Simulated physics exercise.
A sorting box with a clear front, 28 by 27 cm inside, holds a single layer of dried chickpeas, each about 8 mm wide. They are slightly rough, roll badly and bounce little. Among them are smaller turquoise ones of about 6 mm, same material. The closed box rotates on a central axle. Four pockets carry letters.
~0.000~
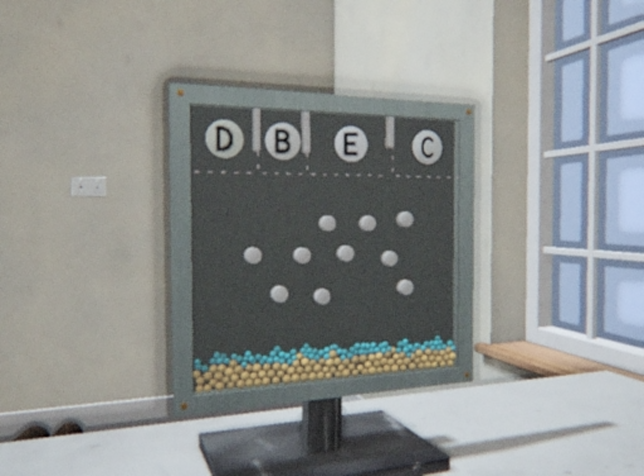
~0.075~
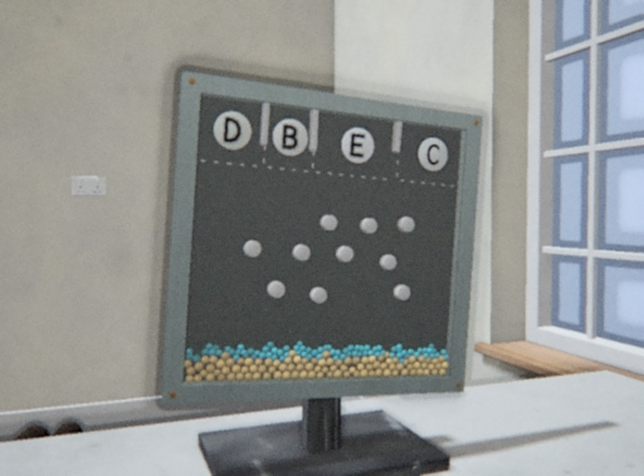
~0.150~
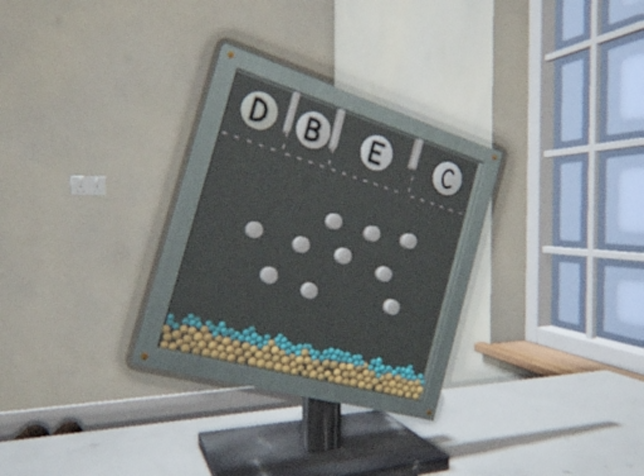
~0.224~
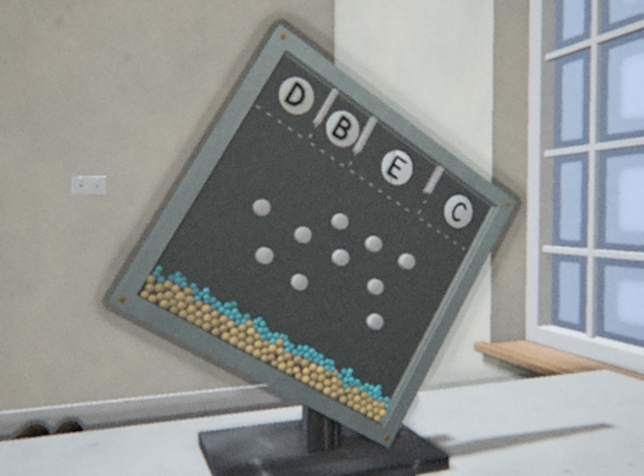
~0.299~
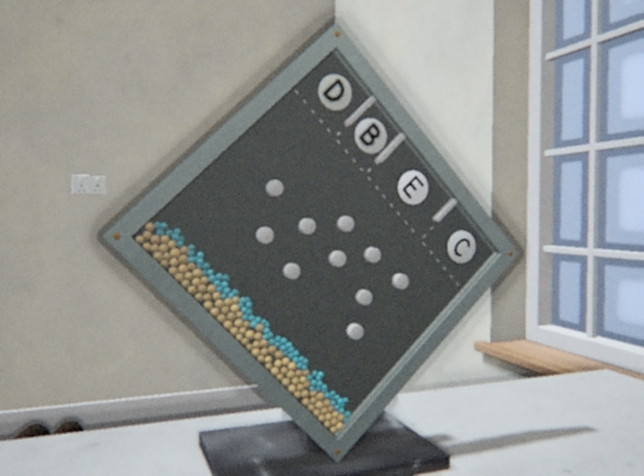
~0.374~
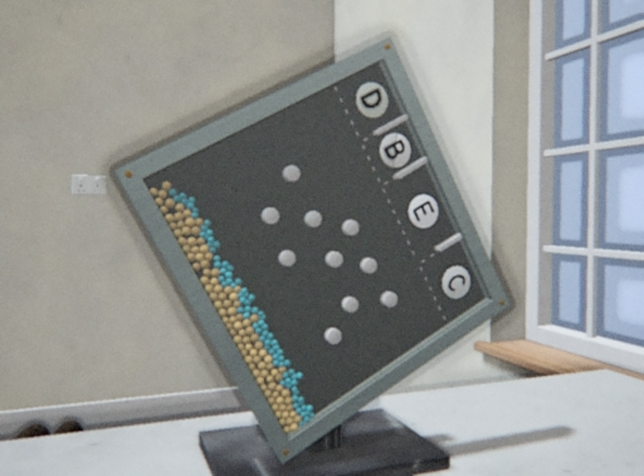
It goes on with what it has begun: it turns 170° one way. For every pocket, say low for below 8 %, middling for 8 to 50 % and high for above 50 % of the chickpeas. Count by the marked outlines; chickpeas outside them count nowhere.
B: Low; C: High; D: Low; E: Middling.
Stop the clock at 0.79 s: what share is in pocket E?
Roughly 0 per cent.
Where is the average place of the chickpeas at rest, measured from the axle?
About 8 cm left and 11 cm below.
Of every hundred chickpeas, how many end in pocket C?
Roughly 55 per cent.
After 0.58 s, it stands 104° clockwise; the chickpeas' middle is 10 cm left of and 7 cm below the centre; nothing in the marked areas.
After 0.79 s, it stands 147° clockwise; the chickpeas' middle is 9 cm left of and 7 cm below the centre; C 30 %.
After 0.97 s, it stands 170° clockwise; the chickpeas' middle is 10 cm left of and 9 cm below the centre; C 55 %, E 5 %.
Settled by 1.9 s, it stands 170° clockwise; B 0 %, C 55 %, D 0 %, E 20 %, elsewhere 25 %.
